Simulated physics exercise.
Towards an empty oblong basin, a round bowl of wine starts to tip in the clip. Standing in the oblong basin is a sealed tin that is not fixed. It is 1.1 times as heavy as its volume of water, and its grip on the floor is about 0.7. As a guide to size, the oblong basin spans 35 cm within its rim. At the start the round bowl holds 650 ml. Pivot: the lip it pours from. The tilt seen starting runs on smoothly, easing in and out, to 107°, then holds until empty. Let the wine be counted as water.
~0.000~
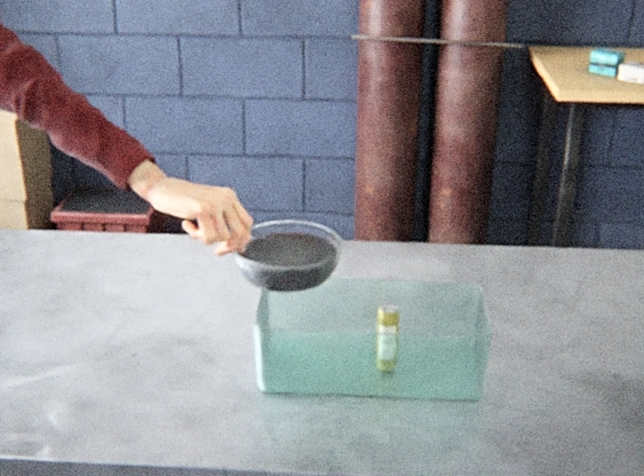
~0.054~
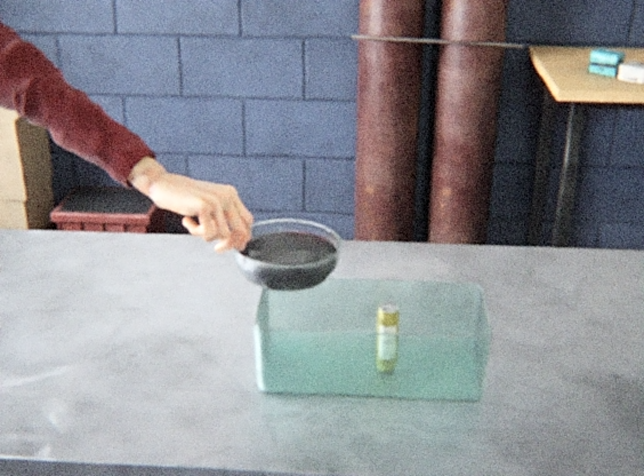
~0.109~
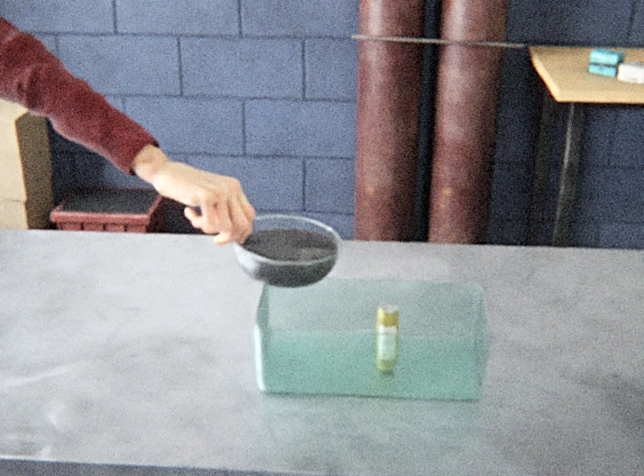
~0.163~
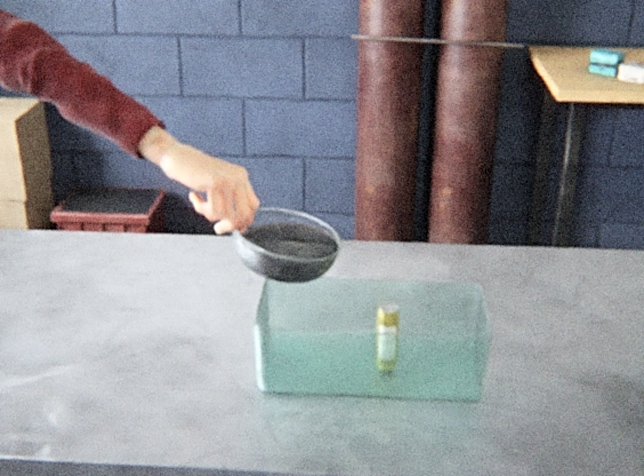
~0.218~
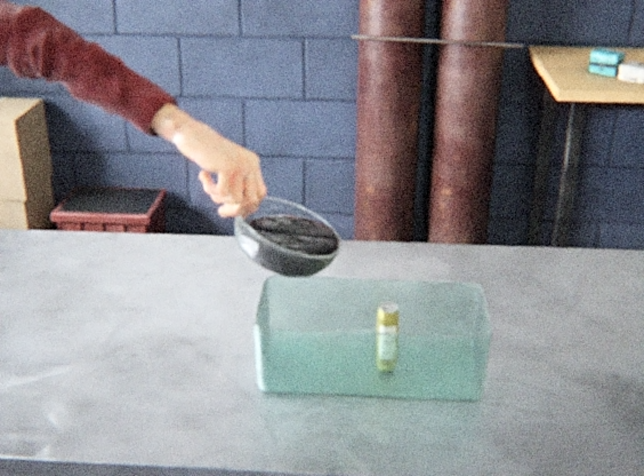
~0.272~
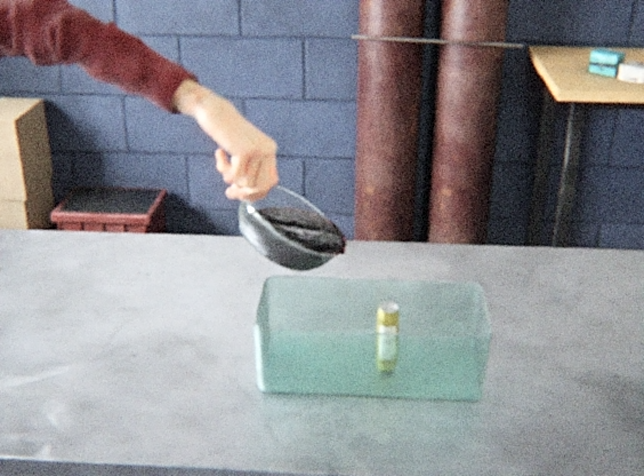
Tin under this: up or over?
Up.
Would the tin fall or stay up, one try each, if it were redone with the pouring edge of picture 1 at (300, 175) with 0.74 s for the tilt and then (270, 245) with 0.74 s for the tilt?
Run one: It does not tip. Run two: It does not tip.
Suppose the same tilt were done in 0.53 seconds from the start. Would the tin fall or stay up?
The tin stays on its base.
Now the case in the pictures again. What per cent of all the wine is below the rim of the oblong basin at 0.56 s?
Around 26 percent.
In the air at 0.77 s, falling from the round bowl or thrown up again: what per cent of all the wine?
Roughly 6 %.
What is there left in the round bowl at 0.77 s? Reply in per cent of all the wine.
Close to 0 percent of the total.
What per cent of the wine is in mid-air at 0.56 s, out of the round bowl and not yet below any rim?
Around 60 percent.
After 0.56 s the tilt is 92° and 13 per cent is still to pour; the tin stands where it began.
After 0.77 s the tilt is 107° and 0 per cent is still to pour; the tin stands where it began.
After 1.00 s the tilt is 107° and 0 per cent is still to pour; the tin stands where it began.
After 1.24 s the tilt is 107° and 0 per cent is still to pour; the tin stands where it began.
In the end the tin stands where it began.
